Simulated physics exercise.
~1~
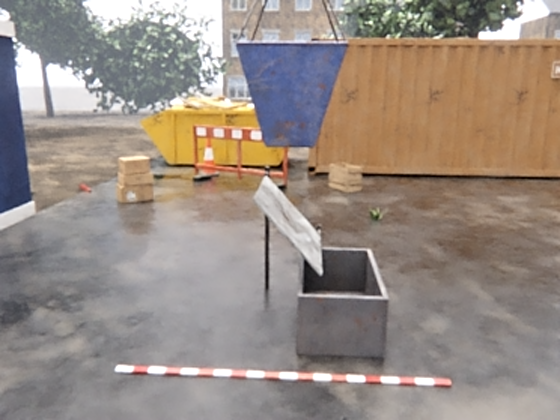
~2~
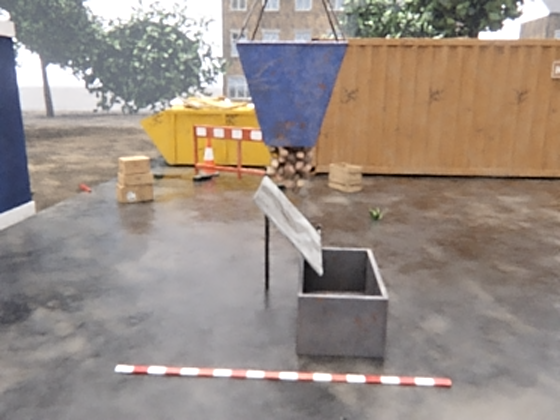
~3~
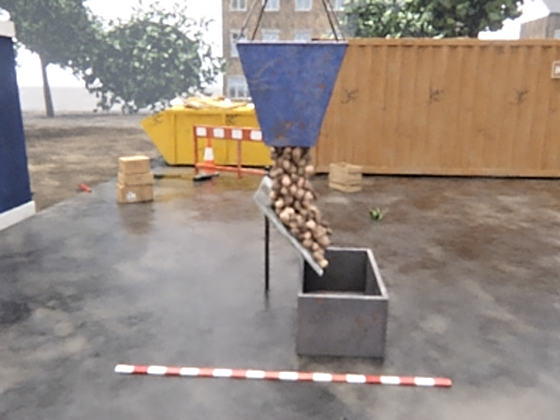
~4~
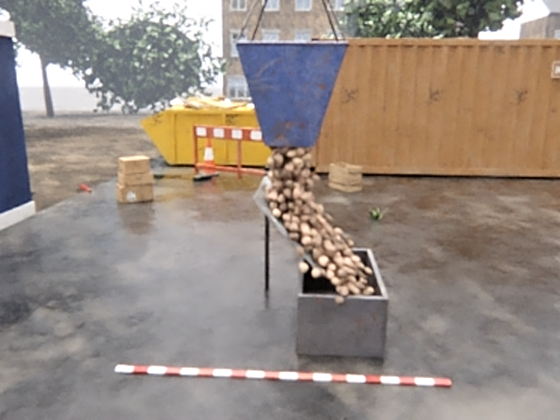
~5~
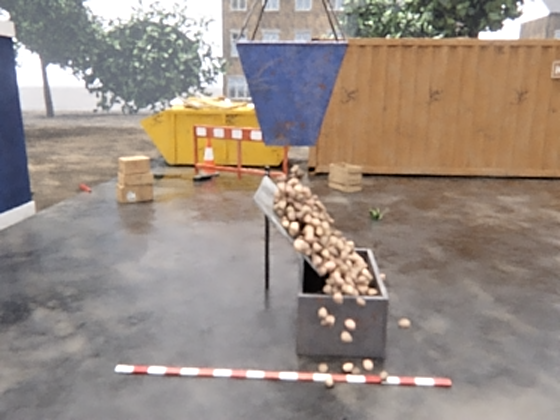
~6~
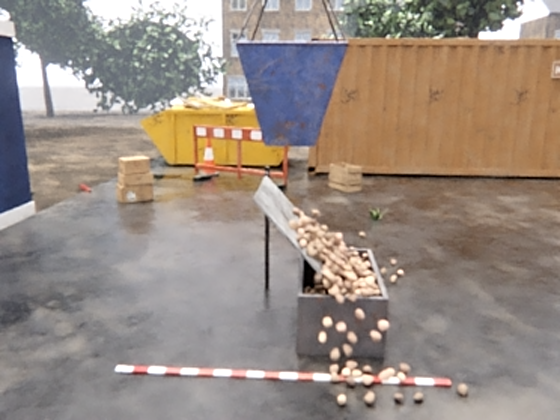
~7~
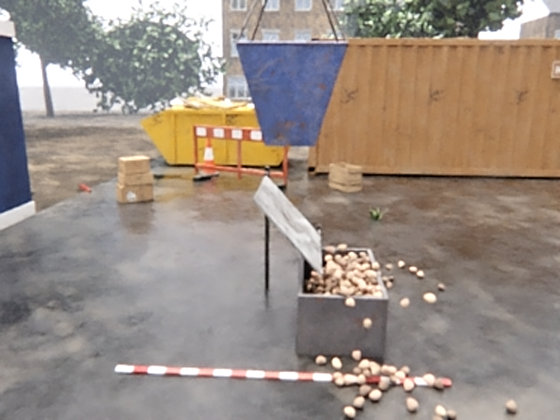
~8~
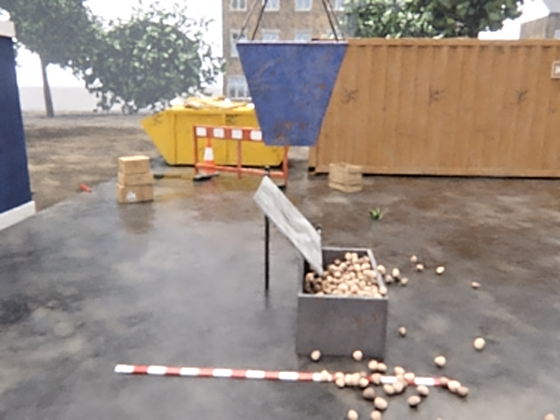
Rounded stones dropping from a blue hopper, sliding down a tilted slab into a grey bin, some spilling out to the right.
